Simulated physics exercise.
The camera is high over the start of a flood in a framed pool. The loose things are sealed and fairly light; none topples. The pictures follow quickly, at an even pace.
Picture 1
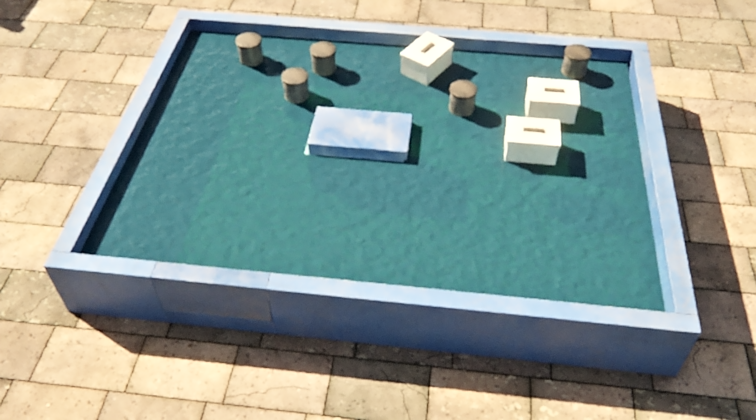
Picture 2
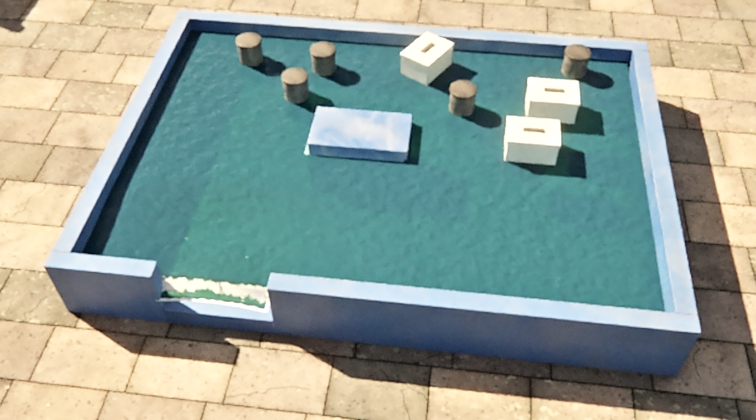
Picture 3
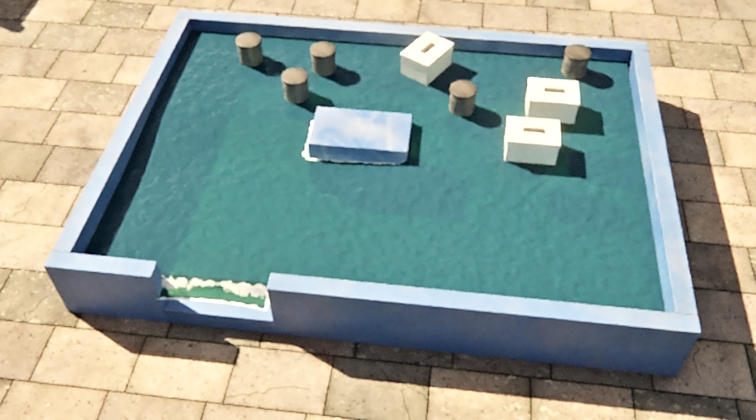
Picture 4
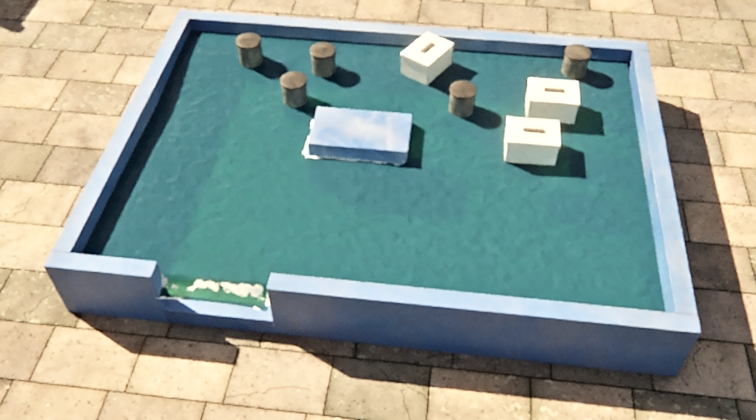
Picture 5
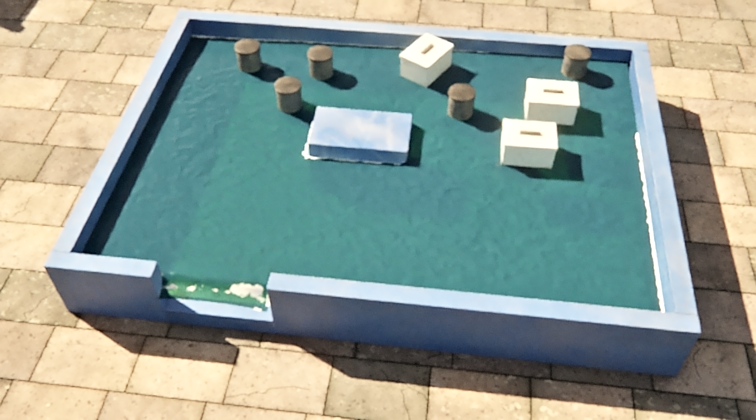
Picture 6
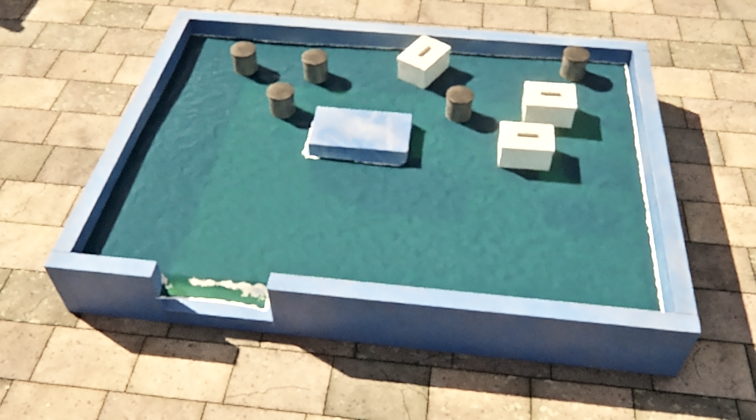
In a blue-framed pool on paving, a gap opens at the front wall, water churns there, and floating objects drift slightly.
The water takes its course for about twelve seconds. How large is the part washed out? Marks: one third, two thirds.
It is under a third.
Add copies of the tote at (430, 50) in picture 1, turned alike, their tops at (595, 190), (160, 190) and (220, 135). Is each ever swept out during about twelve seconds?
One after the other: Inside, through, washed out.
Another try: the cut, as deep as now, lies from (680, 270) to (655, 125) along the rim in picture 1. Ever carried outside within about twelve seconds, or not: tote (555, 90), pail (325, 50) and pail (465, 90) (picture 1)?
One after the other: Carried outside, kept in, washed out.
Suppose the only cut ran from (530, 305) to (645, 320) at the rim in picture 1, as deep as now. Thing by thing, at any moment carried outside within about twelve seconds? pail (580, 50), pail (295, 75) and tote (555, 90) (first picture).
In turn: Inside, left behind, still in.
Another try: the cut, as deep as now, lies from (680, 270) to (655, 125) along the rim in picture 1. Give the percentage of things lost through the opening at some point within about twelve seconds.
I make it 50 per cent.
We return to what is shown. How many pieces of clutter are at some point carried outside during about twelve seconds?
0 of them.
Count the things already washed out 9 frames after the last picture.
That makes 0.
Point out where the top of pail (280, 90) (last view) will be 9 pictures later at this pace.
Around (262, 125).
A moment on, 0 of 8 are out; 8 afloat.
Next, 0 of 8 are out; 8 afloat.
Later, 0 of 8 are out; 8 afloat.
In the end, 0 of 8 are out; 8 afloat.
